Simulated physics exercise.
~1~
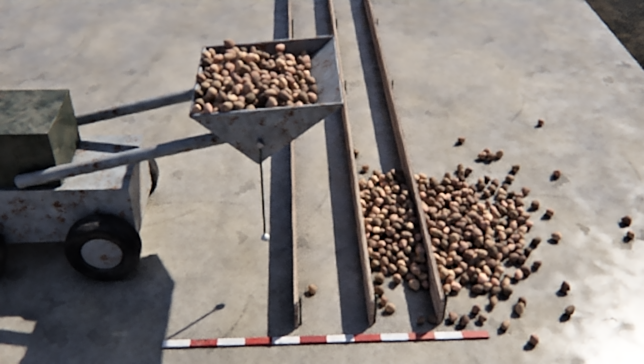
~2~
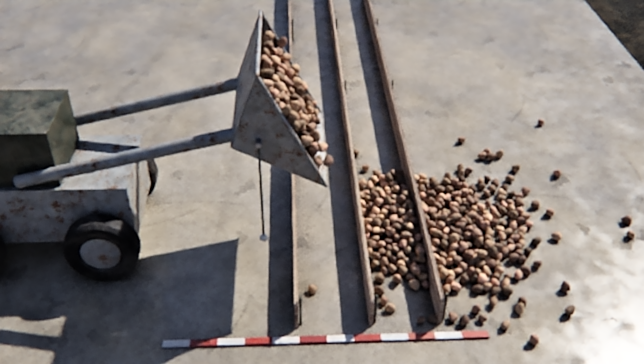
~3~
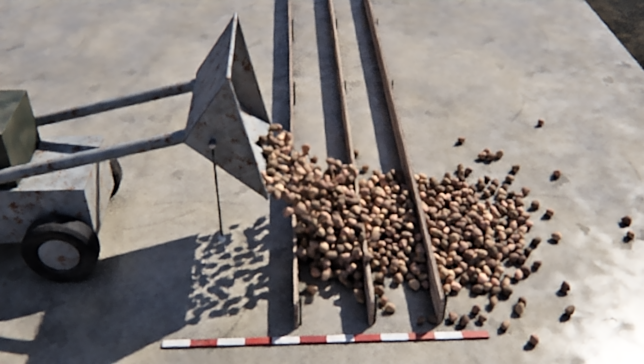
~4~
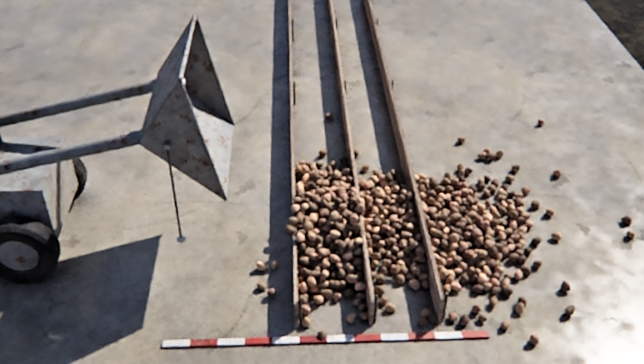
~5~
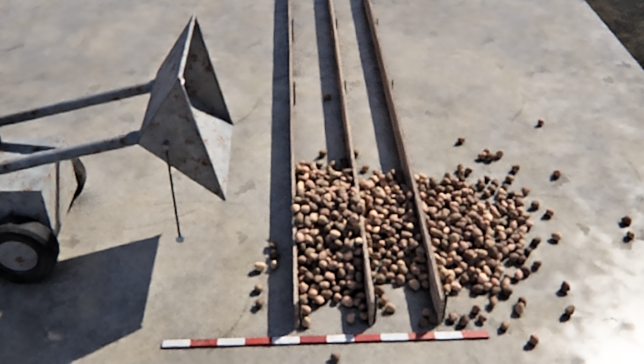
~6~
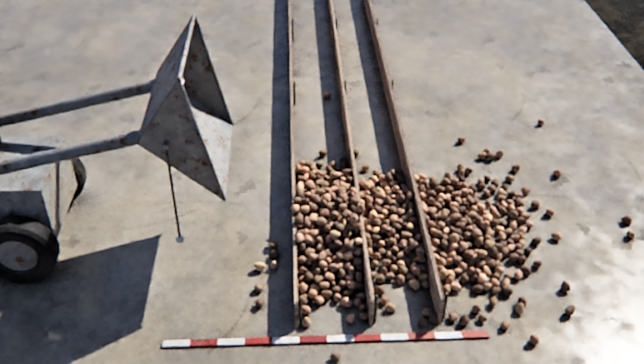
On a sunlit concrete floor seen from above, a small grey loader with a dark green block on top stands at left, holding a raised bucket full of brown, rounded stones. Three long boards form two bays, with a red-and-white staff across their near ends and an earlier load heaped in the far bay and beyond the last board. The bucket tips to the right, and its stones pour into the near bay as the loader backs away left. A few stones stray outside the boards. Finally the emptied bucket hangs still, and the near bay is heaped with stones.
